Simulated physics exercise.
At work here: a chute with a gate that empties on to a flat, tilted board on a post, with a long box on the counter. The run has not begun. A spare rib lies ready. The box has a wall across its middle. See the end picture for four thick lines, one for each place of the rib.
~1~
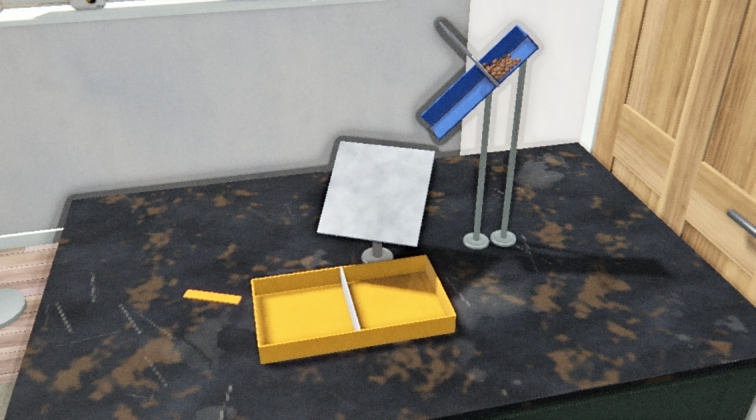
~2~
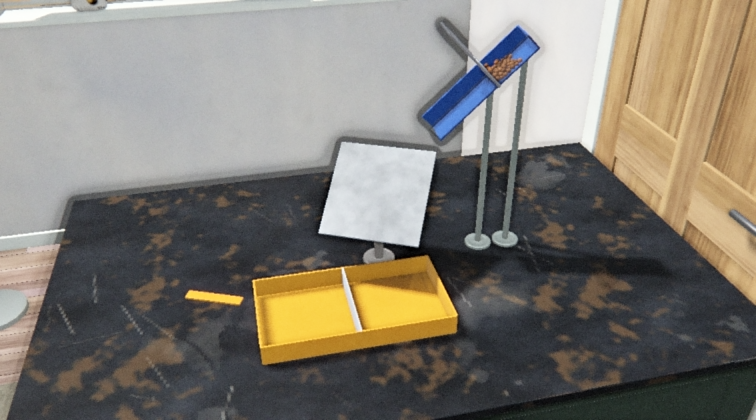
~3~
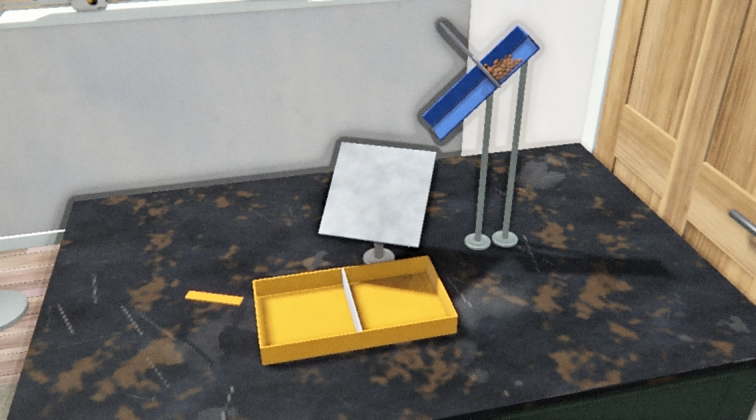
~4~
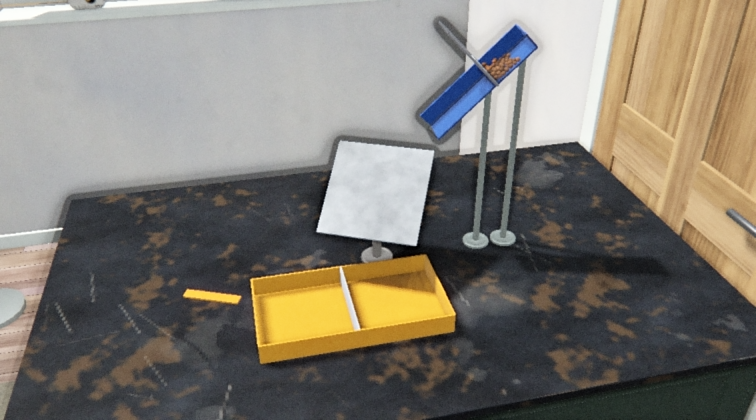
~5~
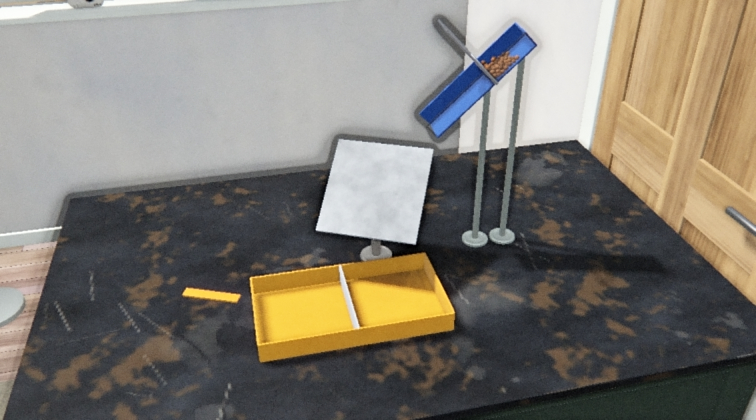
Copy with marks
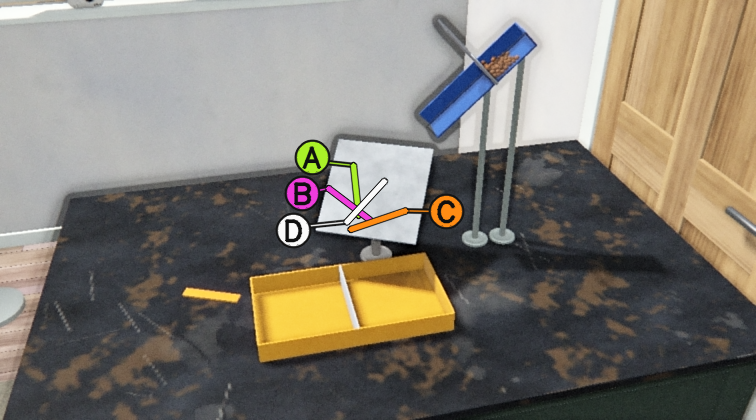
On a dark, brown-flecked countertop, a blue chute on two thin posts slants down to the left, holding small orange-brown pieces behind a gate. Below it stand a pale tilted board and a yellow box with a white divider, an orange strip lying beside it. Nothing moves except for a slight wobble of the view.
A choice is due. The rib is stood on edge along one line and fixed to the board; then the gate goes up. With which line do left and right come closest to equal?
Use line D.
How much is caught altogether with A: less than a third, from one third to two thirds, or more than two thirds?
It is more than two thirds.
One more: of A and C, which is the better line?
A.
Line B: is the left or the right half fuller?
More lands on the right.
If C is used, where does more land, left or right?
Left.
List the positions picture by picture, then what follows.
In the first picture, load behind the gate at (498, 69), cereal balls; lip of the chute at (436, 134), sloping fairly steeply.
In the second picture, middle of the board at (378, 192), tilted fairly steeply; middle of its low edge at (368, 240); of its high edge at (388, 147).
In the third picture, front corners of the box at (261, 348) and (457, 316); front end of its middle wall at (362, 331).
In the fourth picture, middle of the load at (497, 68); lip at (435, 133).
In the fifth picture, middle of the load at (496, 66); lip at (434, 131).
On the marked copy, line A from (353, 165) to (358, 215); line B from (328, 188) to (369, 219); line C from (405, 210) to (350, 229); line D from (384, 181) to (346, 222).
Choosing A, of what is caught, a small part in the left half, most in the right.
Choosing B, of what is caught, a small part in the left half, nearly all in the right.
Choosing C, of what is caught, all in the left half, none in the right.
Choosing D, of what is caught, about half in the left half, about half in the right.
